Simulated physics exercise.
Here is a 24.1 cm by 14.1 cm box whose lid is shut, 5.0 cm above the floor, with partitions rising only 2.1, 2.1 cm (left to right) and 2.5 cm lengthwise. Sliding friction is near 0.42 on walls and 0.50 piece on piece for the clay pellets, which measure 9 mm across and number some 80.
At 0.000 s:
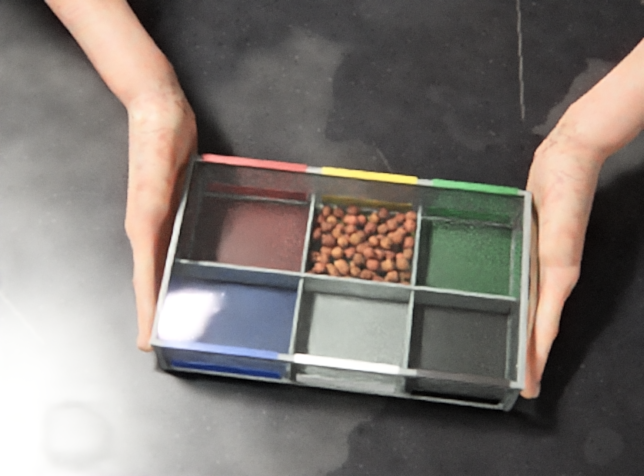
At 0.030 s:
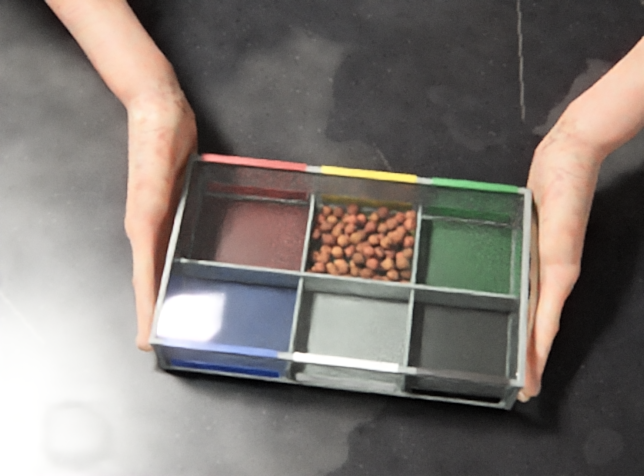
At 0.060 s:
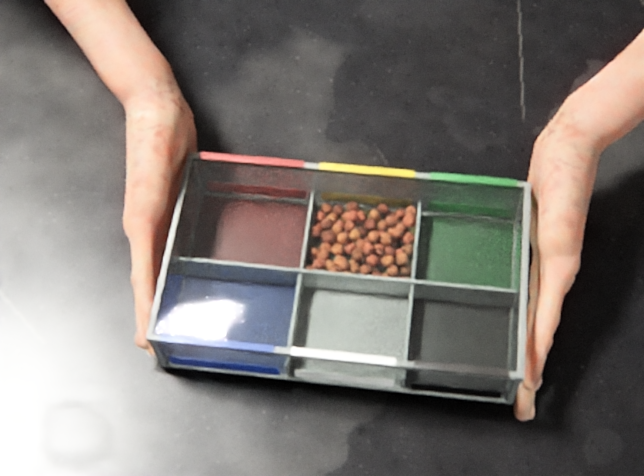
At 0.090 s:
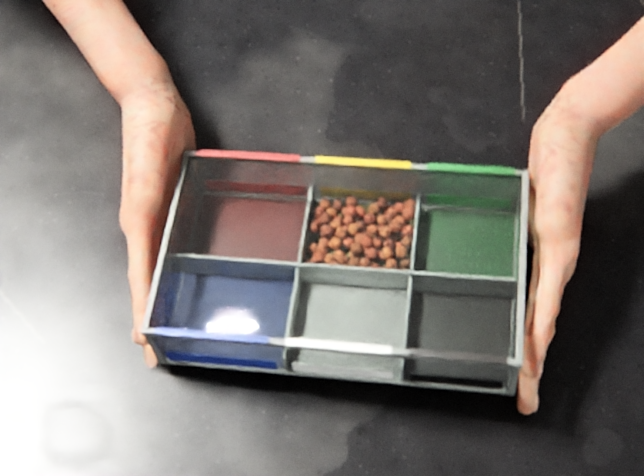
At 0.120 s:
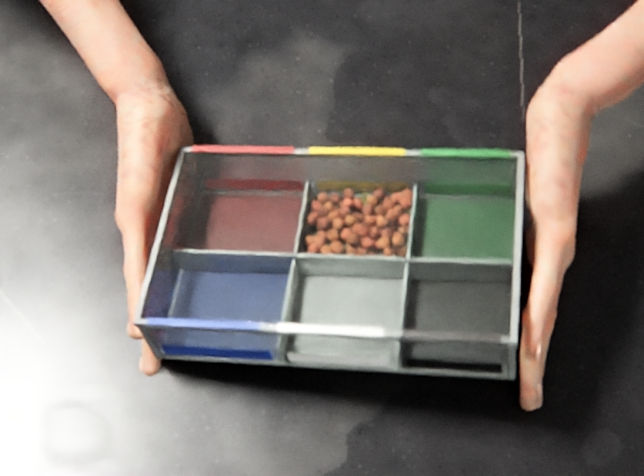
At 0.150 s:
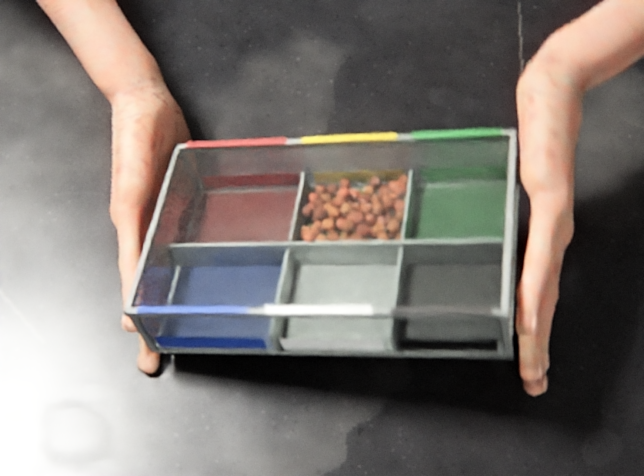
On a dark, stained tabletop, two hands hold the ends of a clear-topped, six-compartment box with small reddish-brown pieces in the yellow-marked section, then tilt it with increasing speed as it shifts slightly toward the upper left.
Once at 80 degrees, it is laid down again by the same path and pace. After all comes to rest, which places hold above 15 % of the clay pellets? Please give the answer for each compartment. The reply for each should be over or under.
For red it is over, for blue it is under, for green it is under, for yellow it is over, for white it is under, for black it is under.
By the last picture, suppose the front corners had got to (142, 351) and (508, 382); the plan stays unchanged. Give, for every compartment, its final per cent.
Red 5; blue 65; green 0; yellow 30; white 0; black 0.
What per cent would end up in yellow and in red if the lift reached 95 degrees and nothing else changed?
With that change you'd see yellow at 10 % and red at 90 %.
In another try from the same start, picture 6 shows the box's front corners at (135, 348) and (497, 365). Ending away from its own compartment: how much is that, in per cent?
Then roughly 75 per cent.
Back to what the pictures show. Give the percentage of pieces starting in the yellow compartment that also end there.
Around 40 %.
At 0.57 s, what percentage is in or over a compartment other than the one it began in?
About 20 percent.
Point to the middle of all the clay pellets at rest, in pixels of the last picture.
Resting centre estimate: Around (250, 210).
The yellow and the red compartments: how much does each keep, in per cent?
The yellow one gets 35 per cent and the red one 65 per cent.
Then, at 0.57 s, tilt 80 degrees; red 20 %, yellow 80 %.
After 0.86 s, tilt 32 degrees; red 65 %, yellow 35 %.
After 1.24 s, tilt 0 degrees; red 65 %, yellow 35 %.
At rest (1.7 s), red 65 %, blue 0 %, green 0 %, yellow 35 %, white 0 %, black 0 %.
